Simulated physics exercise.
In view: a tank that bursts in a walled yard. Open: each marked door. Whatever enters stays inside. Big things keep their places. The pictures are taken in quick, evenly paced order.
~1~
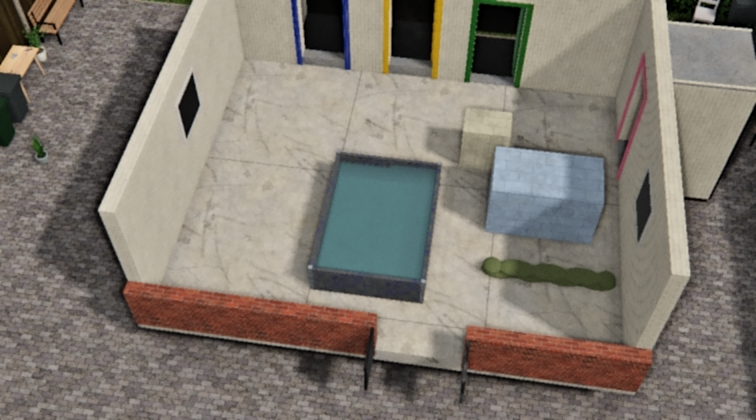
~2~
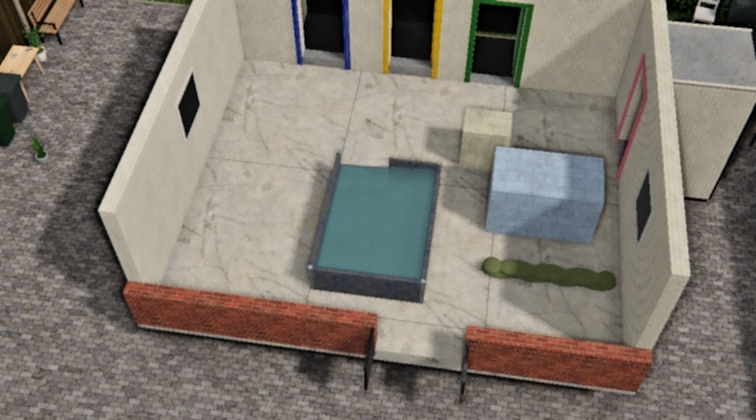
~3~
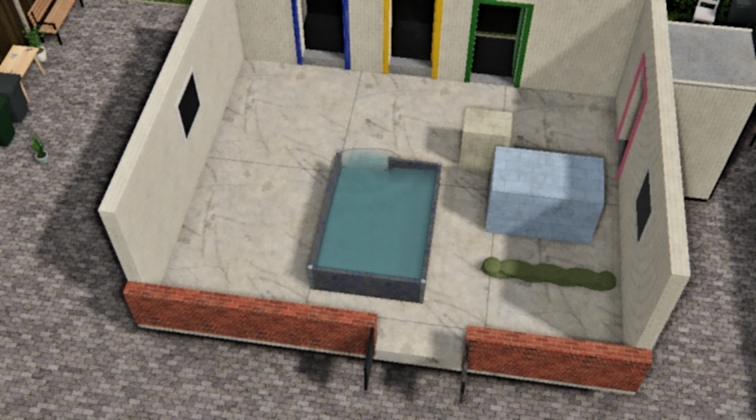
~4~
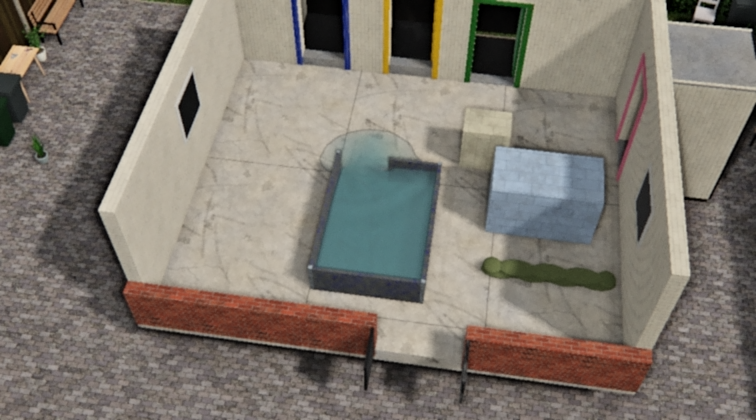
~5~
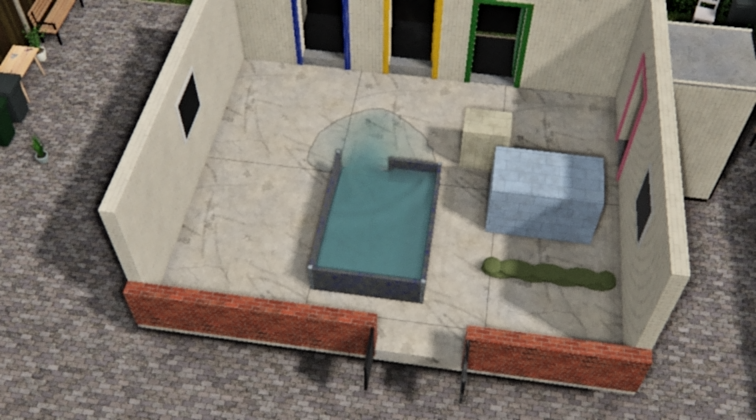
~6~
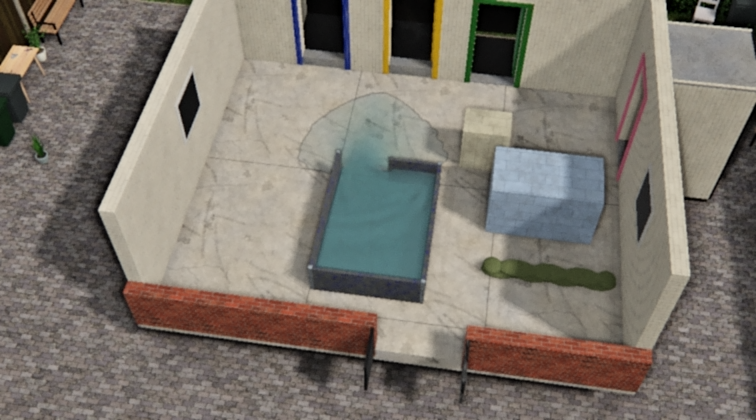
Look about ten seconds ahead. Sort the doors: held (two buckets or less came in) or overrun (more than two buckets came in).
Sorted: Blue door held, pink door held, yellow door held, green door overrun.
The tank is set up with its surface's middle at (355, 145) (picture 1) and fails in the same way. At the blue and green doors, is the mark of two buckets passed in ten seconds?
I'd say the blue door crosses the line but the green door doesn't reach it.
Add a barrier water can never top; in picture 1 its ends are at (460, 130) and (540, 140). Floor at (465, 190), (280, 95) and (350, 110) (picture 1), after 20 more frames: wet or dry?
Taking the points in the order given, they are high and dry, inundated and inundated.
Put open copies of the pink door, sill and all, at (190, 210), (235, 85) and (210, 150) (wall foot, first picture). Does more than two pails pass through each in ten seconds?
In order: Stays within it, tops the limit, stays within it.
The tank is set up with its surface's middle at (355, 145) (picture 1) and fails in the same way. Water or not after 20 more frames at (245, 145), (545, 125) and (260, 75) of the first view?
Taking the three spots in turn, I'd say drenched, then drenched, then drenched.
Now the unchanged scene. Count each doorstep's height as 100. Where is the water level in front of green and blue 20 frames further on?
The first sits near 240 in a hundred and the second near 70 in a hundred.
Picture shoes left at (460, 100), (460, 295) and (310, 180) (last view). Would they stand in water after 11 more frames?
Result, as listed: Wetted / not wetted / not wetted.
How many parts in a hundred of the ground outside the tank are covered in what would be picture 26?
That works out to some 35 in a hundred.
A moment on, water covers 20 % of the floor; the blue door wet at the sill, nothing in, the pink door not reached, the yellow door wet at the sill, nothing in, the green door not reached.
Next, water covers 30 % of the floor; the blue door wet at the sill, nothing in, the pink door not reached, the yellow door wet at the sill, nothing in, the green door wet at the sill, nothing in.
Then, water covers 35 % of the floor; the blue door wet at the sill, nothing in, the pink door not reached, the yellow door wet at the sill, nothing in, the green door under two buckets in.
Later, water covers 65 % of the floor; the blue door wet at the sill, nothing in, the pink door wet at the sill, nothing in, the yellow door wet at the sill, nothing in, the green door over two buckets in.
In the end, water covers 85 % of the floor; the blue door wet at the sill, nothing in, the pink door wet at the sill, nothing in, the yellow door wet at the sill, nothing in, the green door over two buckets in.
